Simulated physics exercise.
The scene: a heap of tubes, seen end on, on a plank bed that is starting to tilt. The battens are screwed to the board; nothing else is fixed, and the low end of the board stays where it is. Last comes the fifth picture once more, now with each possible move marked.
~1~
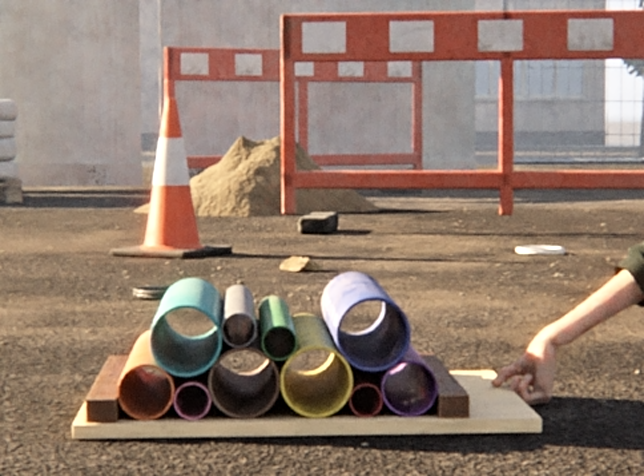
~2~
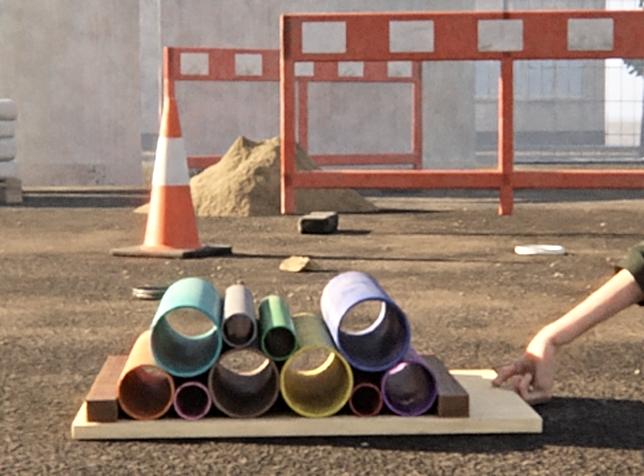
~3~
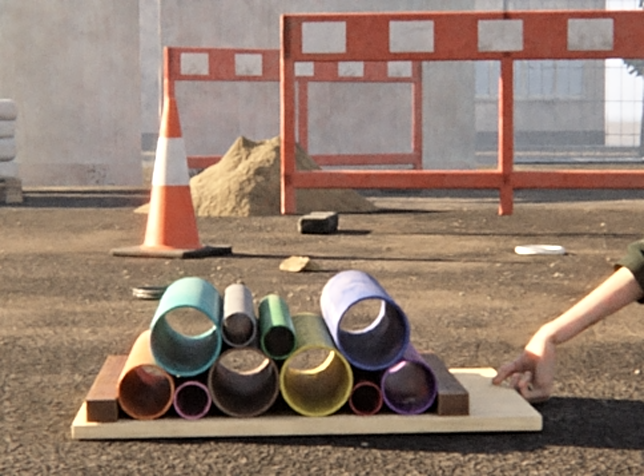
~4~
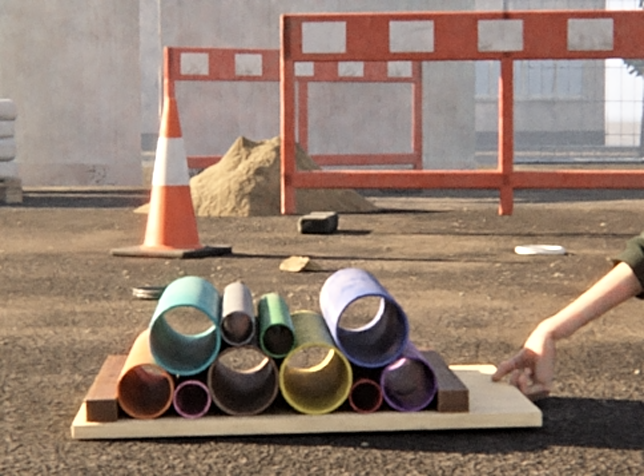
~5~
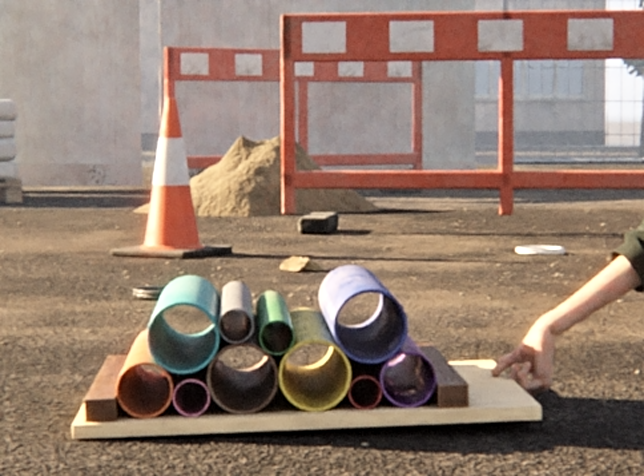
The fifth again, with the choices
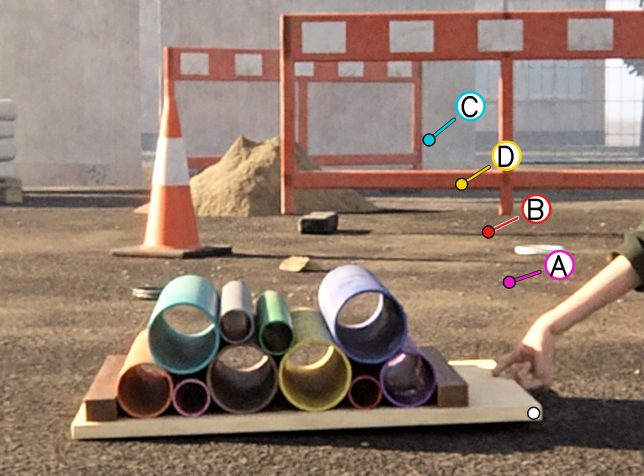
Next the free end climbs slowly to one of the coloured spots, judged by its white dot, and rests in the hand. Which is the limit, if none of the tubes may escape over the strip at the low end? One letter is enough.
The last mark within the limit is D.
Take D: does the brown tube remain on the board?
Yes.
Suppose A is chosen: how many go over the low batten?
At A the number is none.
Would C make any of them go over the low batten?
Yes, at C.
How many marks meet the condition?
The number is three.
On the marked copy, A at (509, 282); B at (488, 232); C at (429, 140); D at (461, 184); the white dot at (534, 414).
Following D. Soon after the start, board at 18°.
Later, board at 32°.
In the end, board at 32°, none over the low batten.
As for the rest, A none over the low batten; B none over the low batten; C one over the low batten (turquoise).
